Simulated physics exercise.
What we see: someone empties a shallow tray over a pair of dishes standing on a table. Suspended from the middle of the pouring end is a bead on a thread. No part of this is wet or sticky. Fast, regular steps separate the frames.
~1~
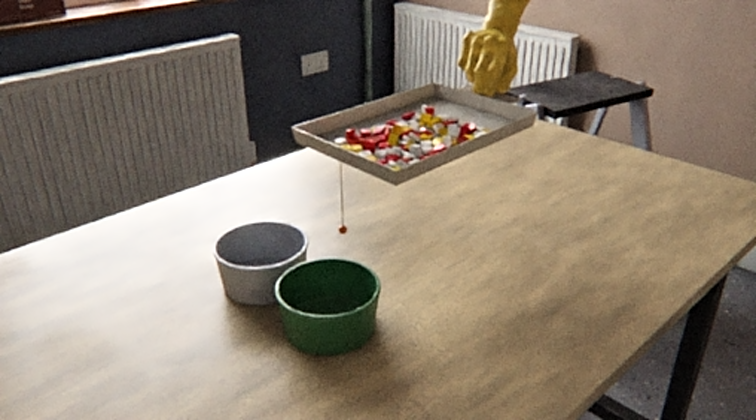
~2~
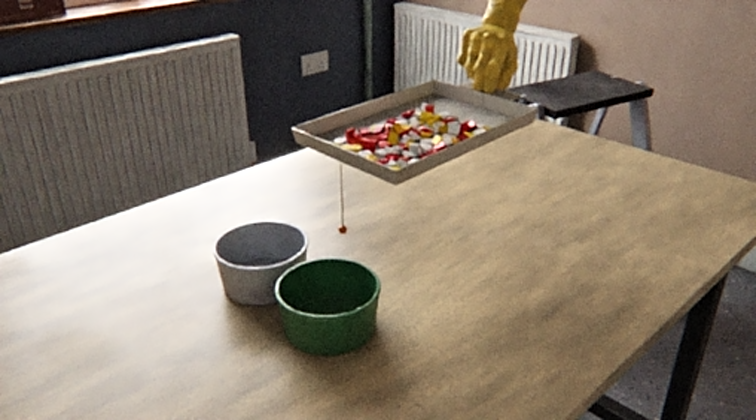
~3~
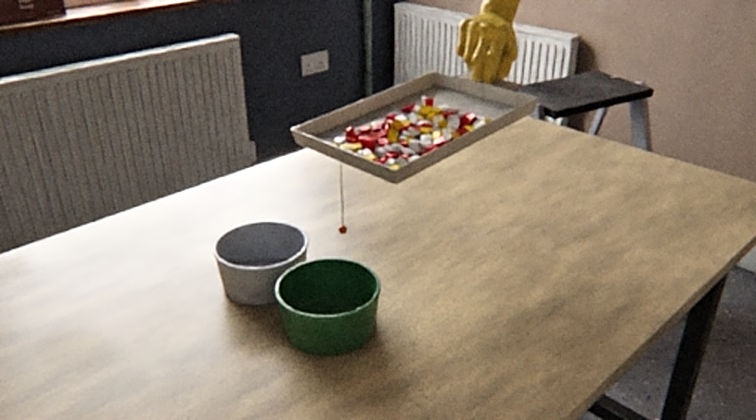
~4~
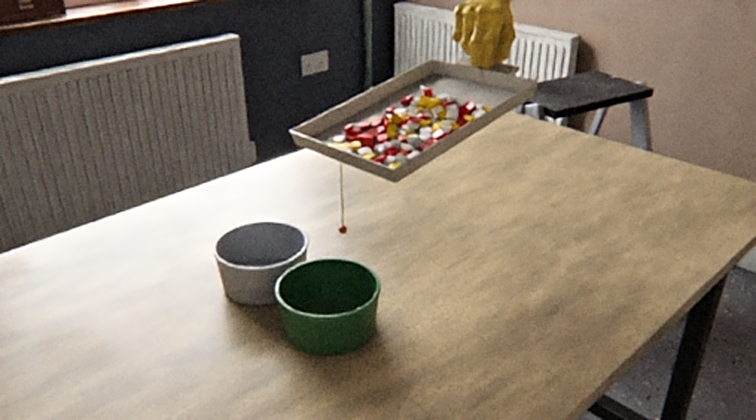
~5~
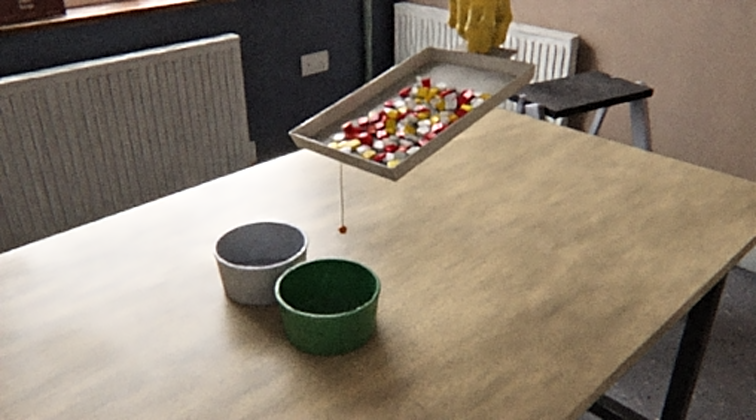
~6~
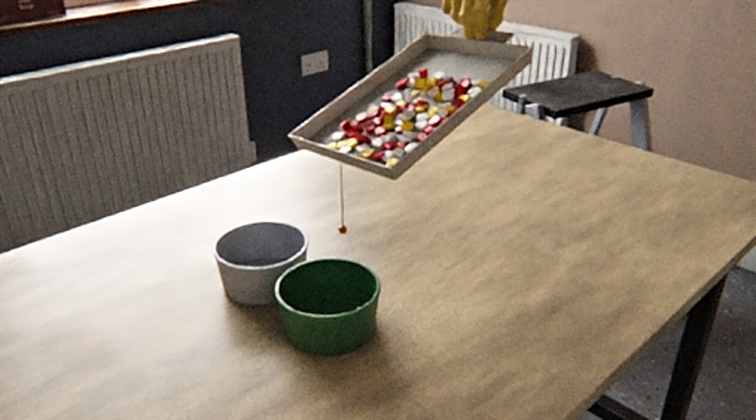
A hand in a yellow glove is at the far end of a shallow tray above a pale wooden table, seen from slightly above in a room with white radiators and a dark stool. Red, yellow and white pieces lie in the tray, a red bead hangs beneath it, and a grey dish stands left of a green one. The glove rises, steadily tilting the tray toward its near left corner, while the camera stays still.
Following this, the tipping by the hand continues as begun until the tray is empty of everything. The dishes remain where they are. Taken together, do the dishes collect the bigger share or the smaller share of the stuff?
Watching it, the dishes hang on to most of it.
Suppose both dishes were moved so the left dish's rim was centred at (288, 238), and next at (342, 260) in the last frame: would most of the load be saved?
Result - try one, past the halfway mark; try two, below the halfway mark.
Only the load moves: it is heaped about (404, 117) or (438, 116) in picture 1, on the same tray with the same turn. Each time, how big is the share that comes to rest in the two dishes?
Near 60 % and 70 %.
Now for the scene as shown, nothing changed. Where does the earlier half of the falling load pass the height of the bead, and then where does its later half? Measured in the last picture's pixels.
Roughly at (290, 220) first, and then at (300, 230).
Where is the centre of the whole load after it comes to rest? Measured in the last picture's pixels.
Close to (283, 279), more or less.
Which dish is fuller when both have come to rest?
The left-positioned one, it's fuller.
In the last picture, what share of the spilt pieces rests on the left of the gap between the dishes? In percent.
Roughly 20 percent.
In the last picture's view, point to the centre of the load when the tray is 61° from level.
Somewhere about (342, 125).
Soon after the last picture, tray tipped steeply; nearly all on the tray; a stray few in the air.
A little later, tray tipped right over; most on the tray; a stray few in the right dish; a small part in the left dish; a small part outside both; a small part in the air.
Later still, tray tipped past a quarter turn; about a quarter in the right dish; about half in the left dish; about a third outside both.
At rest, tray tipped past a quarter turn; about a quarter in the right dish; about half in the left dish; about a third outside both.
